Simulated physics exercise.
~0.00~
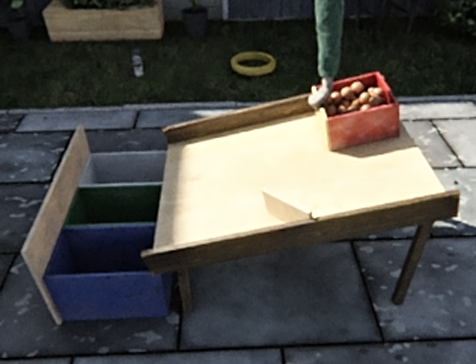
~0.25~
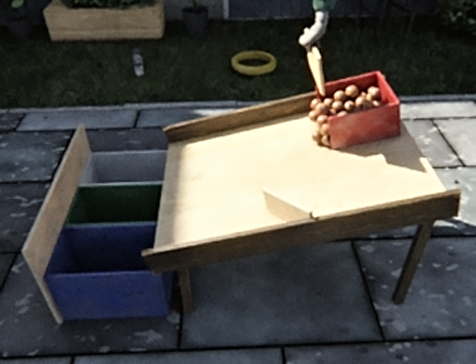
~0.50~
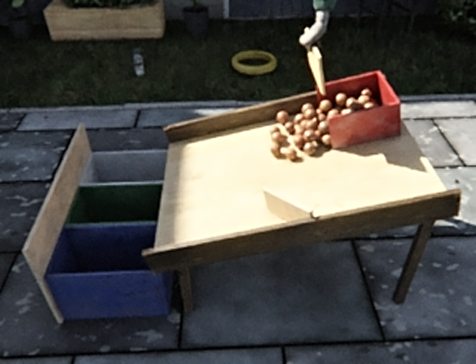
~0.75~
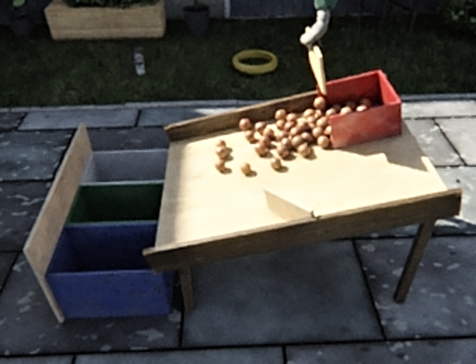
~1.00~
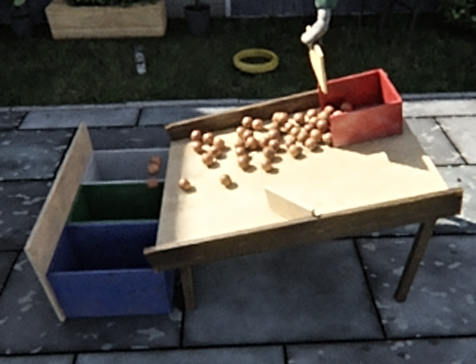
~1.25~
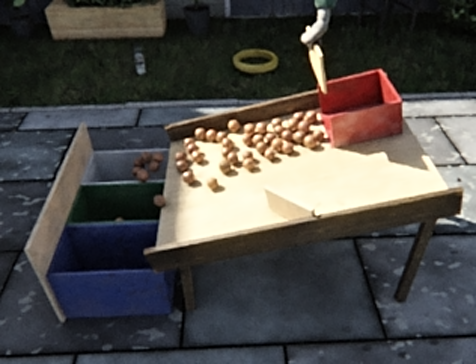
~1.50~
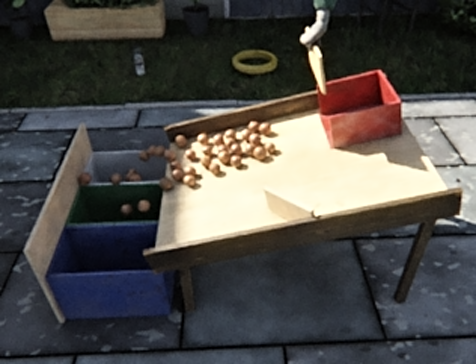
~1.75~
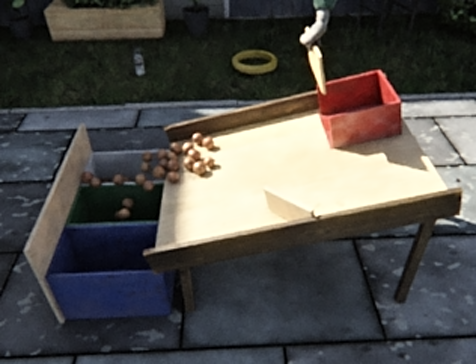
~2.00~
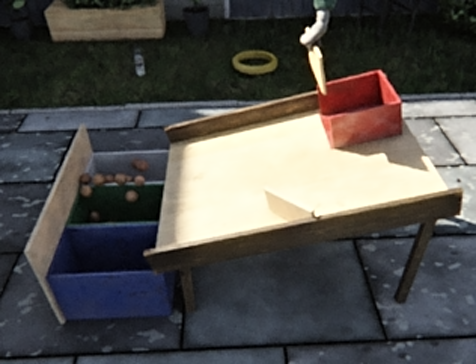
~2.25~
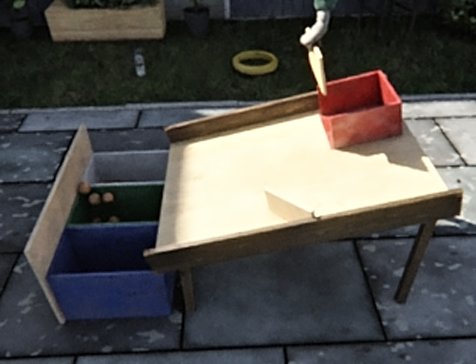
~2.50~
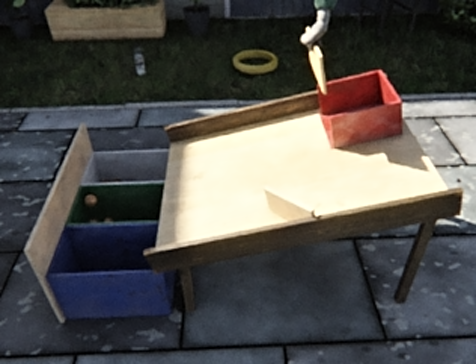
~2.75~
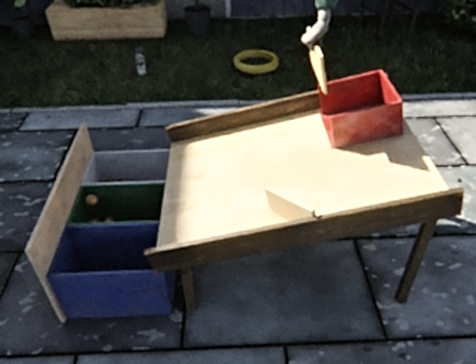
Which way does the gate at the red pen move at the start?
The gate moves up, lifted by the gloved hand.
